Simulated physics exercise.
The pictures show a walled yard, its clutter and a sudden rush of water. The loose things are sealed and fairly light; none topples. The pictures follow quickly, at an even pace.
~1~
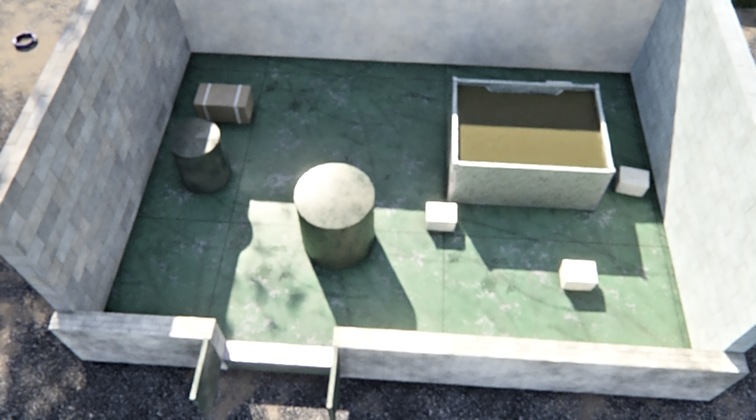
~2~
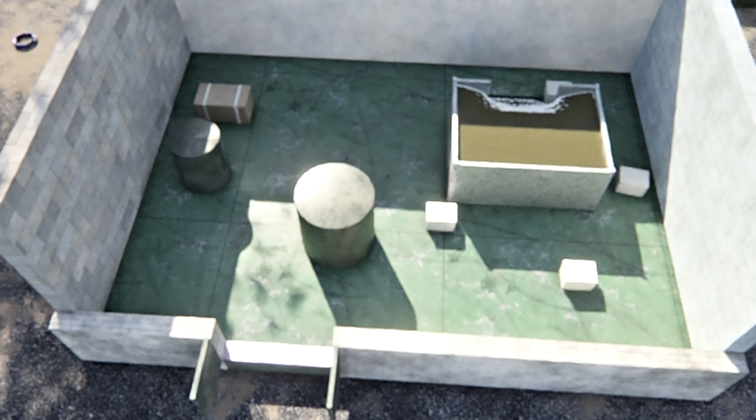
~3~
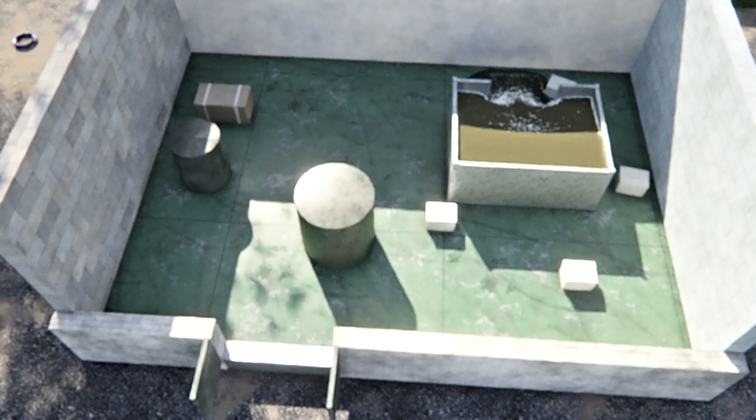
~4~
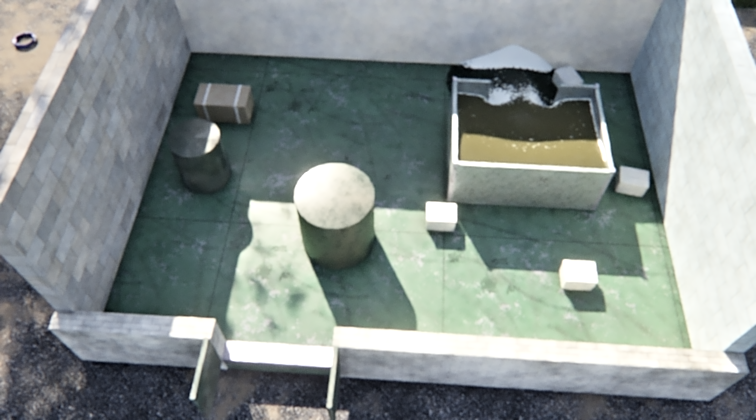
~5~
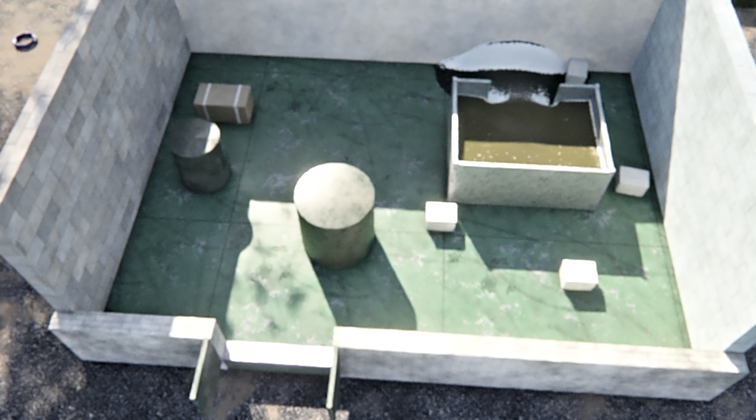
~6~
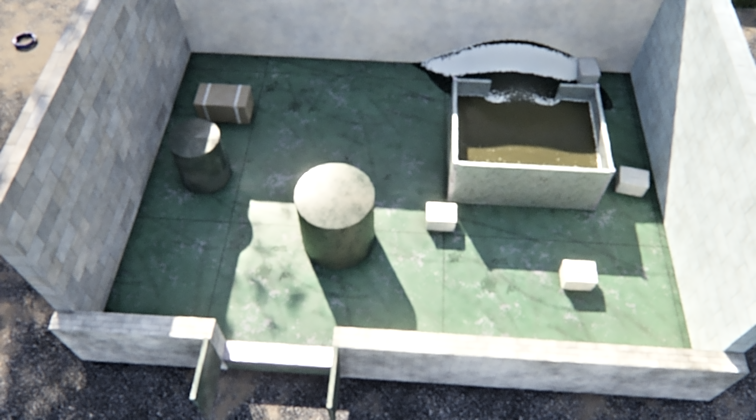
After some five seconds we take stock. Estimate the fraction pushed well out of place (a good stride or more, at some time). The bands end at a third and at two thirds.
It is at least two thirds.
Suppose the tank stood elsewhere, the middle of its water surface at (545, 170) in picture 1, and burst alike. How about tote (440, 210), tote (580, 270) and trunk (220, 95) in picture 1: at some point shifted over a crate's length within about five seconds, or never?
One after the other: No, less than that, yes.
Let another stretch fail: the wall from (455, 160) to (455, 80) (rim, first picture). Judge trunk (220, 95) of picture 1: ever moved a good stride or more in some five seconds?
My call: Moved that far.
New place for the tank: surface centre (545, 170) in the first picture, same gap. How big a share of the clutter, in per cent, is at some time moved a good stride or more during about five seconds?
I make it 60 per cent.
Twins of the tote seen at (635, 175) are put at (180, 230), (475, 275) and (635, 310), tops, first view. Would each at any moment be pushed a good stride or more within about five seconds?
As listed: Shifted that much, less than that, moved that far.
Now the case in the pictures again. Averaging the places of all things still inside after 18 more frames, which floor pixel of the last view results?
Close to (459, 270).
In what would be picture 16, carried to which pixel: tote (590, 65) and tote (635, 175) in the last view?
Near (613, 187) and (630, 223).
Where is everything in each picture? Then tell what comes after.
In the first picture, a tote at (560, 88) rests on the ground; a tote at (580, 271) rests on the ground; 0 of 5 have shifted.
In the second picture, a tote at (560, 88) rests on the ground; a tote at (580, 271), on the bottom; 0 of 5 have shifted.
In the third picture, a tote at (562, 84) rests on the ground, close to its start; a tote at (580, 271), on the bottom; 1 of 5 have shifted.
In the fourth picture, a tote at (569, 76) rests on the ground, a stride from its start; a tote at (580, 271), on the bottom; 1 of 5 have shifted.
In the fifth picture, a tote at (578, 68), on the bottom, a stride from its start; a tote at (580, 271), on the bottom; 1 of 5 have shifted.
In the sixth picture, a tote at (589, 67) rests on the ground, a stride from its start; a tote at (580, 271) rests on the ground; 1 of 5 have shifted.
A moment on, 1 of 5 are well off their spots; 0 afloat.
Next, 2 of 5 are well off their spots; 1 afloat.
Later, 4 of 5 are well off their spots; 3 afloat.
In the end, 4 of 5 are well off their spots, and 4 have been at some point; 2 afloat.
